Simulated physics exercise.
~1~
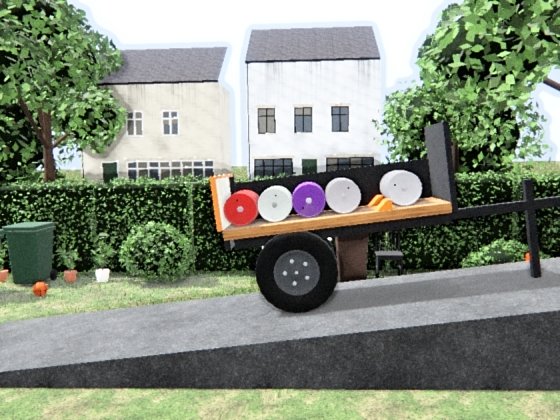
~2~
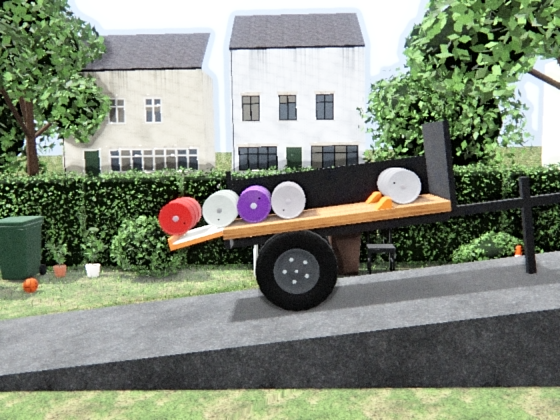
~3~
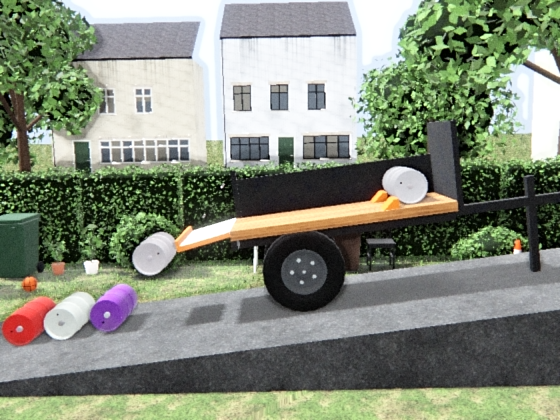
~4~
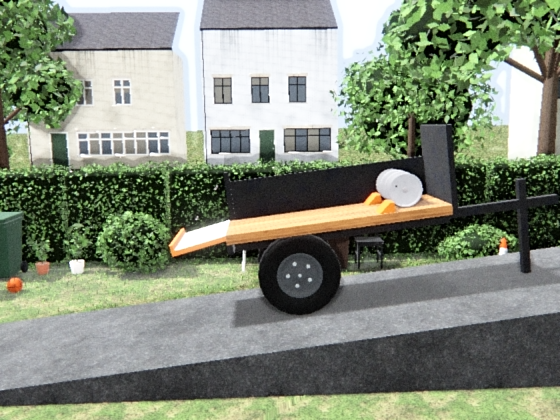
A trailer stood on a sloping road with five kegs on its bed, and as its tailgate dropped open, the red, white, purple and another white one rolled off to the left and down the hill, leaving one white keg behind the orange chock.
